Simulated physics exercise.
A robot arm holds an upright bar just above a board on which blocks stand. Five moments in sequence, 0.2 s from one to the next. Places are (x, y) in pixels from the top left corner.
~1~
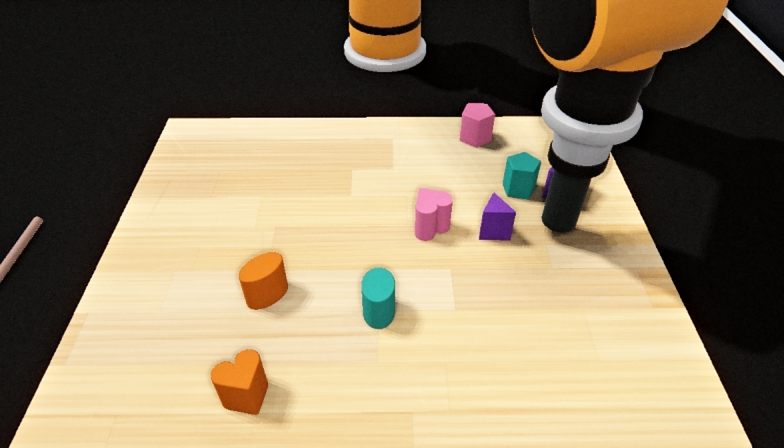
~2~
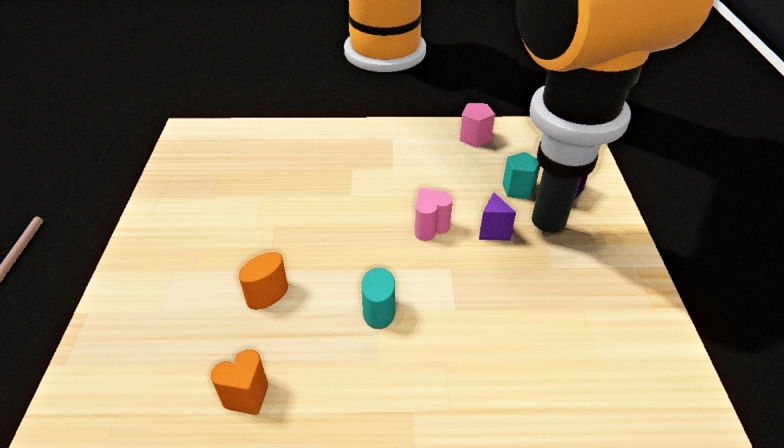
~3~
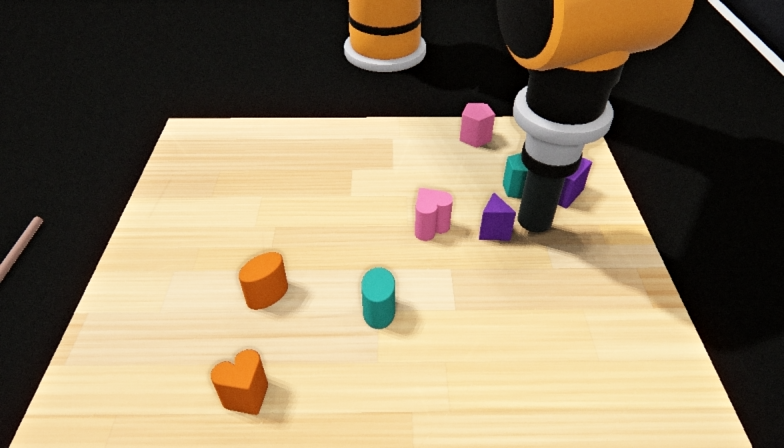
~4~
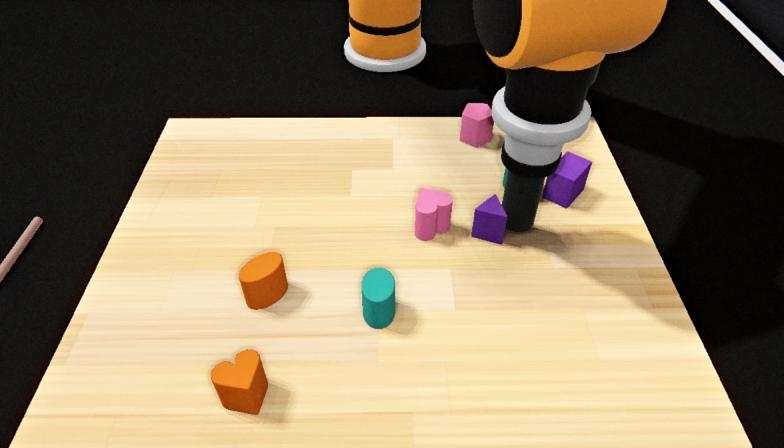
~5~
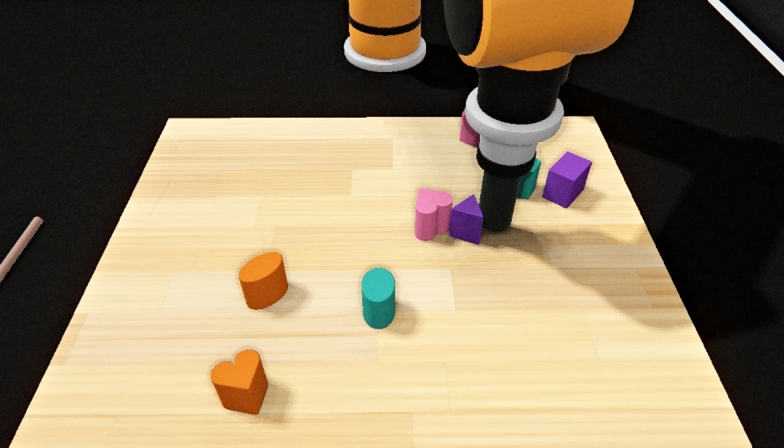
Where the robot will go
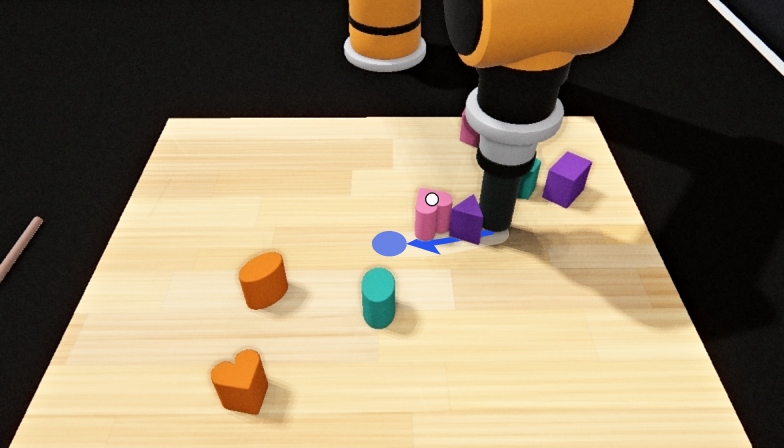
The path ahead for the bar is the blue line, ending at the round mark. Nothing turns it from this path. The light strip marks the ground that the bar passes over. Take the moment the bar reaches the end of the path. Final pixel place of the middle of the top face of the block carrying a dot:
It comes to (413, 193).
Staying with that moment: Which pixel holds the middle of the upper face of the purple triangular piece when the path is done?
It will likely be found at (361, 218).
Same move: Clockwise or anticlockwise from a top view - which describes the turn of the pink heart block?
Clockwise from above.
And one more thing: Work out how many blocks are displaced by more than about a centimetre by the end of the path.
That push would leave two blocks displaced by more than about 1 cm.
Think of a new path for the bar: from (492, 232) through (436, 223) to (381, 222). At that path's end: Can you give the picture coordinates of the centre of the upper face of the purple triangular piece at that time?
If I read the scene right, the answer is (430, 216).
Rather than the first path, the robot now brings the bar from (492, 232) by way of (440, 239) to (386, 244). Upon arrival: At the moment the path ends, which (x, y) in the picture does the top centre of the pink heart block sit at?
I'd guess (409, 192).
The drawn path runs from (492, 232) through (442, 241) to (389, 243); the dot is on the pink heart block.
On the path given first. One third of the way, bar (460, 227); pink heart block (422, 197); purple triangular piece (434, 212), turned 15° clockwise.
Two thirds of the way, bar (425, 232); pink heart block (416, 194), turned 20° clockwise; purple triangular piece (397, 216), turned 20° clockwise.
At the end, bar (389, 232); pink heart block (413, 193), turned 35° clockwise; purple triangular piece (361, 218); turquoise pentagonal block not moved.
